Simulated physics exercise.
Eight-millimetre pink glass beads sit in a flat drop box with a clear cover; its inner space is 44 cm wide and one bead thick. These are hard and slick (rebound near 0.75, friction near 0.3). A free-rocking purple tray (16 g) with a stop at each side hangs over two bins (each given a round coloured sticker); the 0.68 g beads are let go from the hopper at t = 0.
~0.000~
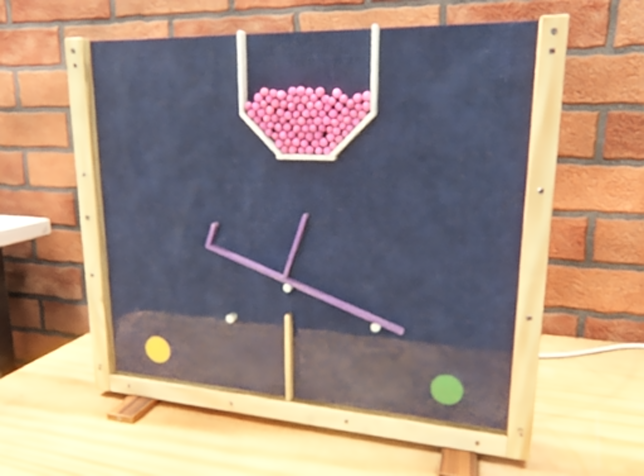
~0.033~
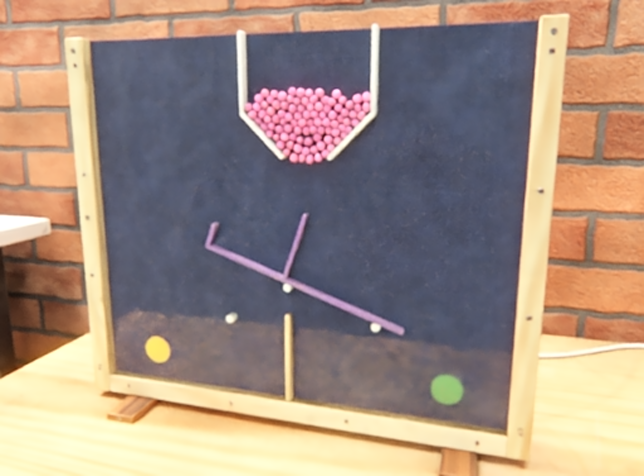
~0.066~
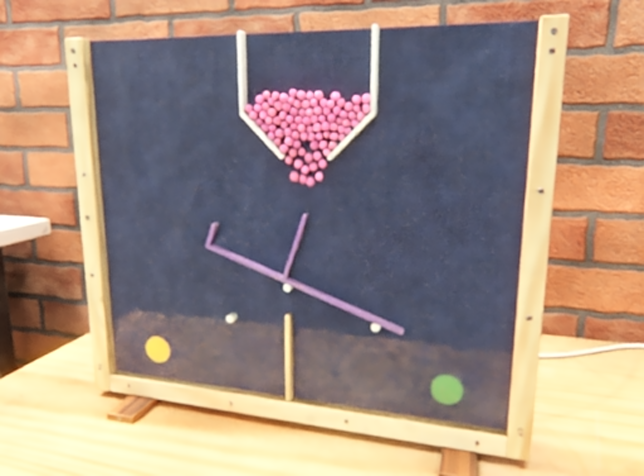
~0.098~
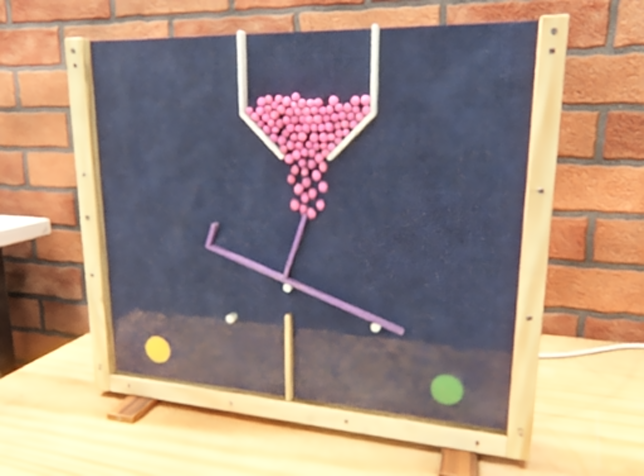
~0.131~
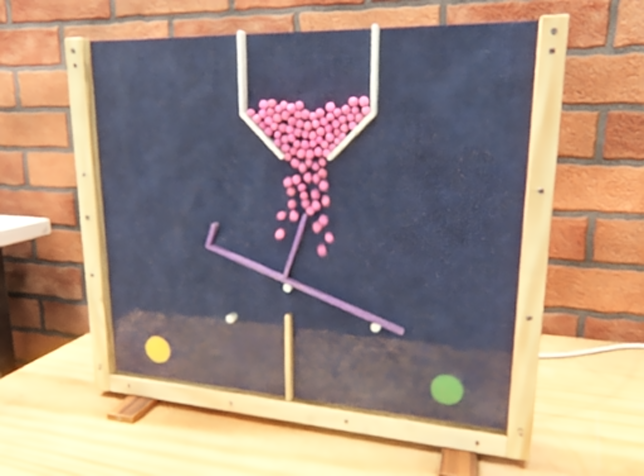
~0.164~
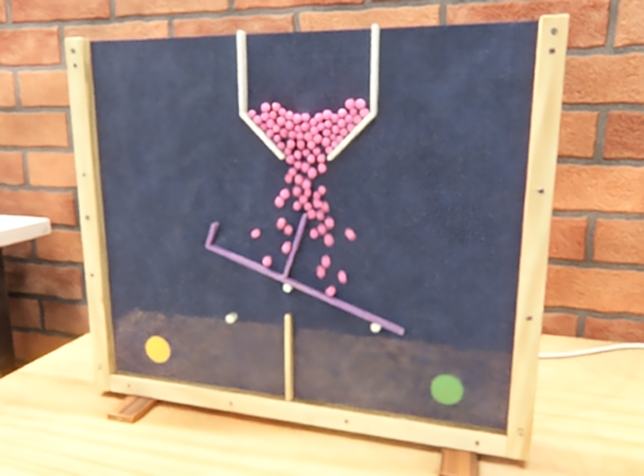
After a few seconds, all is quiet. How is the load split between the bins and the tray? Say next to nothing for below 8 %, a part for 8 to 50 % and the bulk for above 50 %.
At rest: Green bin a moderate portion, yellow bin a moderate portion, tray a moderate portion.
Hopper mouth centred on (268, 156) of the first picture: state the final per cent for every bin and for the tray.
Green bin 0, yellow bin 30, tray 70.
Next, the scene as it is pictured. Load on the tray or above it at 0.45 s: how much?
My estimate is around 70 in a hundred.
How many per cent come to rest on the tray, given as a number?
40 %.
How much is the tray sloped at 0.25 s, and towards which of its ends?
About 20°, right end down.
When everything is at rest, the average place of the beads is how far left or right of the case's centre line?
1 cm right.
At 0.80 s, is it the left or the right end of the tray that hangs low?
Left.
After 0.25 s 65 % have left the hopper; tray right end down 18°; on or over it 55 %, past it to the left 0 %, to the right 0 %.
After 0.45 s 100 % have left the hopper; tray right end down 18°; on or over it 70 %, past it to the left 0 %, to the right 25 %.
After 0.80 s 100 % have left the hopper; tray left end down 32°; on or over it 50 %, past it to the left 5 %, to the right 45 %.
At rest by 2.1 s, green bin 45 %, yellow bin 20 %, tray 40 %; tray left end down 32°.
